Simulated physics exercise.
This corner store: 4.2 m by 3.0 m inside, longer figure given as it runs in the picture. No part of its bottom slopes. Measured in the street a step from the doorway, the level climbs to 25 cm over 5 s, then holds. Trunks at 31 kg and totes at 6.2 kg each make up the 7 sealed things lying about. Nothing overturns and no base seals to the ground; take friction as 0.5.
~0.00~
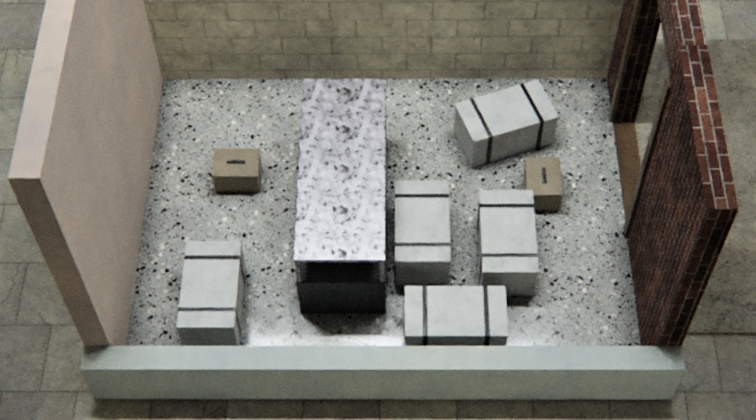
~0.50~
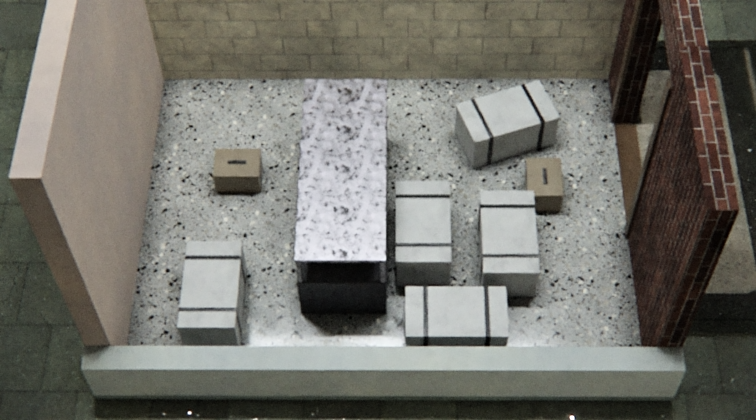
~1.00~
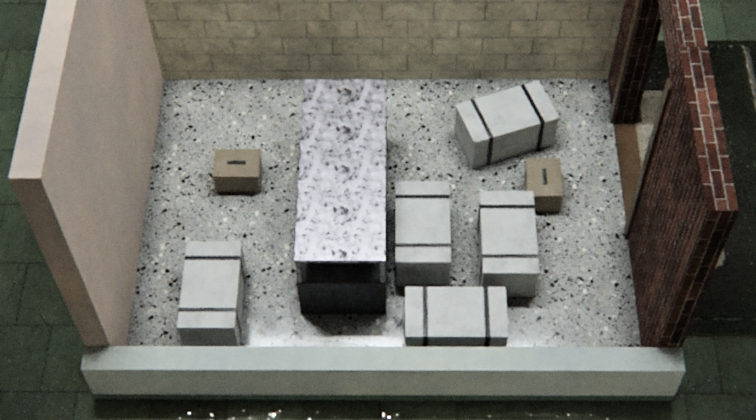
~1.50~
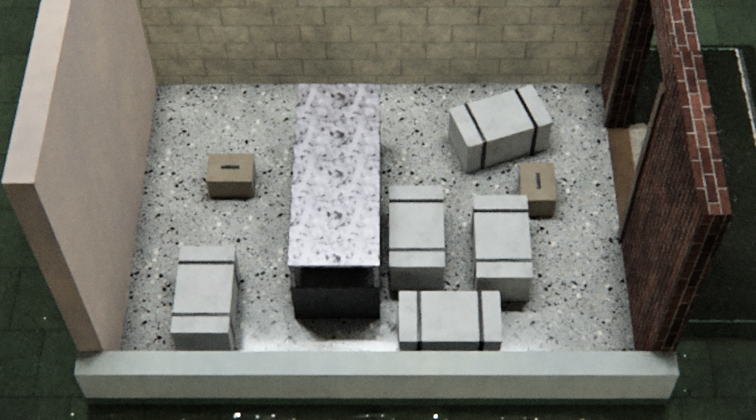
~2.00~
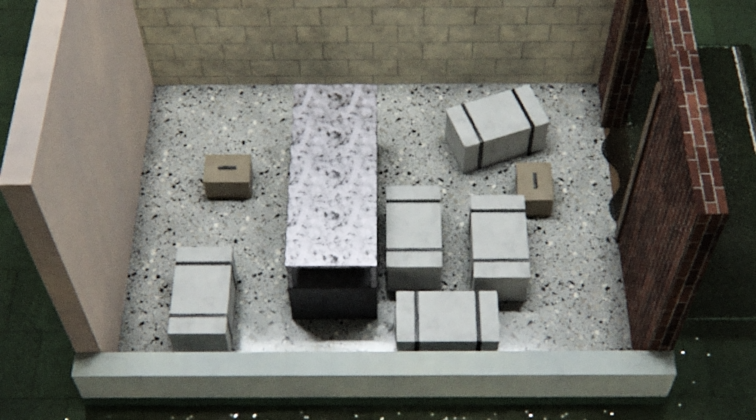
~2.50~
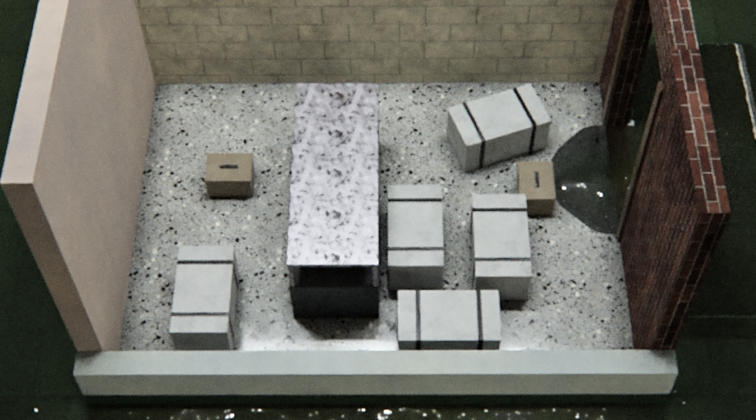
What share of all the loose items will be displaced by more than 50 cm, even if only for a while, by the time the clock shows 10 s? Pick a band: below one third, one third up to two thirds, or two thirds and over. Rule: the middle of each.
The share is one third up to two thirds.
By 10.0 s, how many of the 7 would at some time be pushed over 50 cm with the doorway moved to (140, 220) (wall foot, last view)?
The answer would then be 2.
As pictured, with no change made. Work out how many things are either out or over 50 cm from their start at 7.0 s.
I make it 2.
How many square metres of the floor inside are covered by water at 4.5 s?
Some 3.5 m2 of it.
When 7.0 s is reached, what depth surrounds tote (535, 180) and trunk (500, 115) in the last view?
I'd put it at 5 cm and 14 cm respectively.
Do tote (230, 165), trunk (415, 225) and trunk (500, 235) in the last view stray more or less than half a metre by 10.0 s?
In turn: Below the mark, below the mark, above the mark.
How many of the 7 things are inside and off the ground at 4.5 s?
Just then, the number is 0.
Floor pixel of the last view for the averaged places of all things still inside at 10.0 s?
Averaged position, last view: Near pixel (315, 259).
After 3.5 s 0 of 7 are over 50 cm from their spots; 0 afloat.
After 4.5 s 1 of 7 are over 50 cm from their spots; 0 afloat.
After 7.0 s 2 of 7 are over 50 cm from their spots; 3 afloat.
After 10.0 s 3 of 7 are over 50 cm from their spots, and 3 have been at some point; 6 afloat.
